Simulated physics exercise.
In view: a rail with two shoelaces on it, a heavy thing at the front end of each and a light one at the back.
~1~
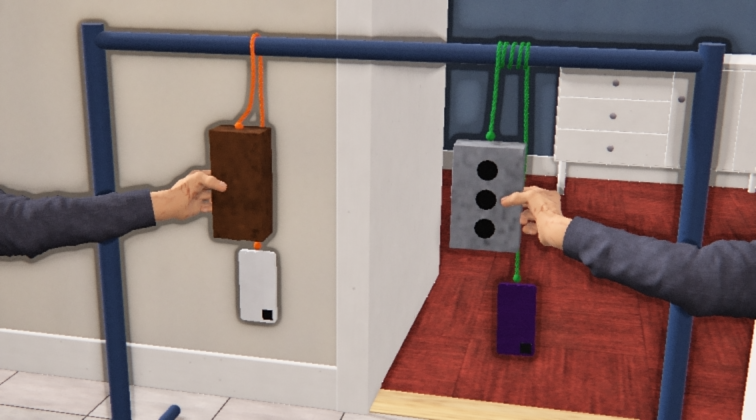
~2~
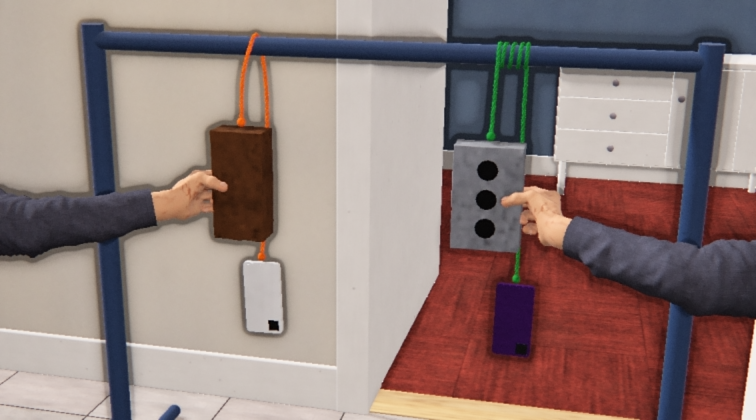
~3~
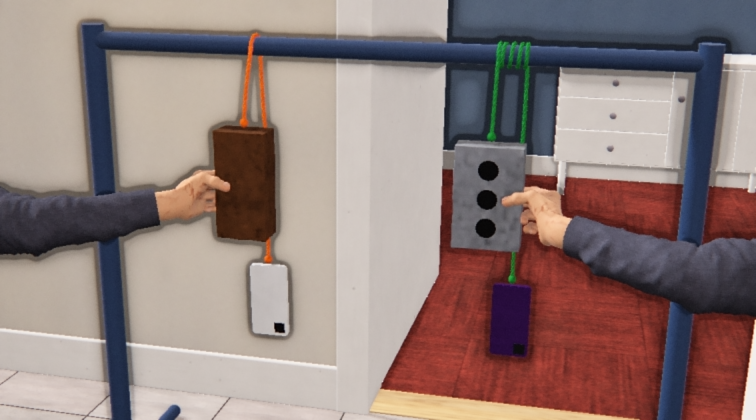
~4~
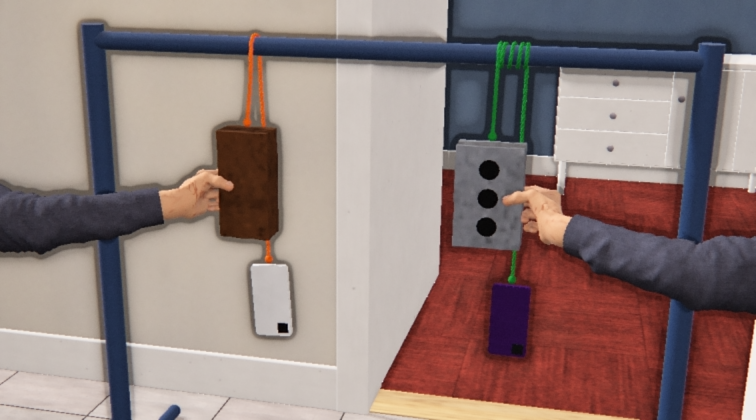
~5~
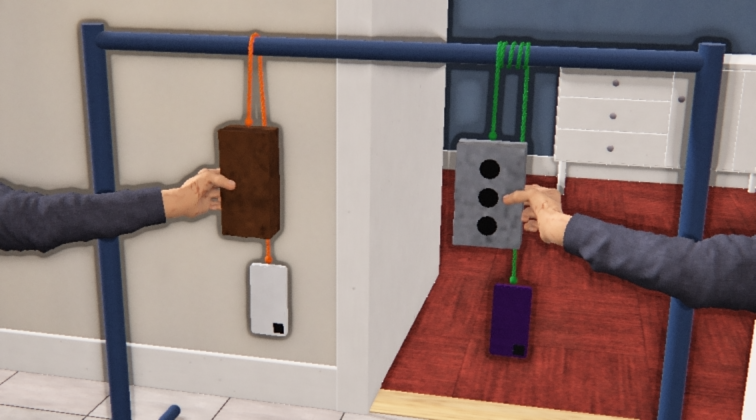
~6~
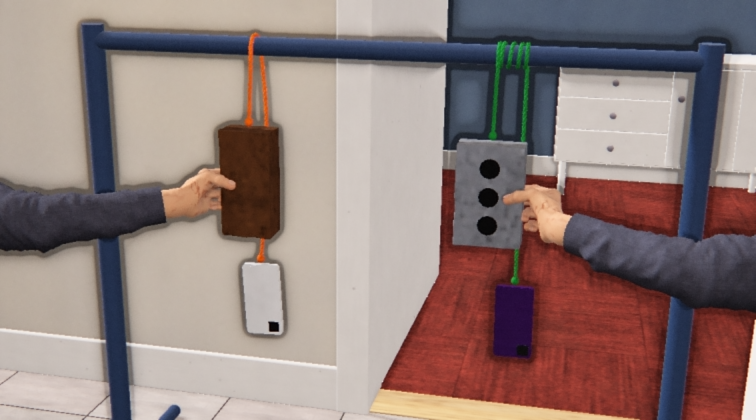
On a blue rail in a room, an orange shoelace lies over the bar and a green one is wound several times round it, each holding a block above a phone. Two hands touch the blocks; the brown brick shifts very slightly right, and the phones sway a little below.
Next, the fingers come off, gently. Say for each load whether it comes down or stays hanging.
The brick comes down. The paver stays hanging.
Then, 0.38 s on from there, brick dropping near (256, 335); paver off the floor near (493, 191).
Then, 0.70 s on from there, brick on the floor; paver off the floor near (494, 191).
In the end, brick on the floor; paver off the floor near (494, 191). The brick pulls its rope through and the paver stays hanging.
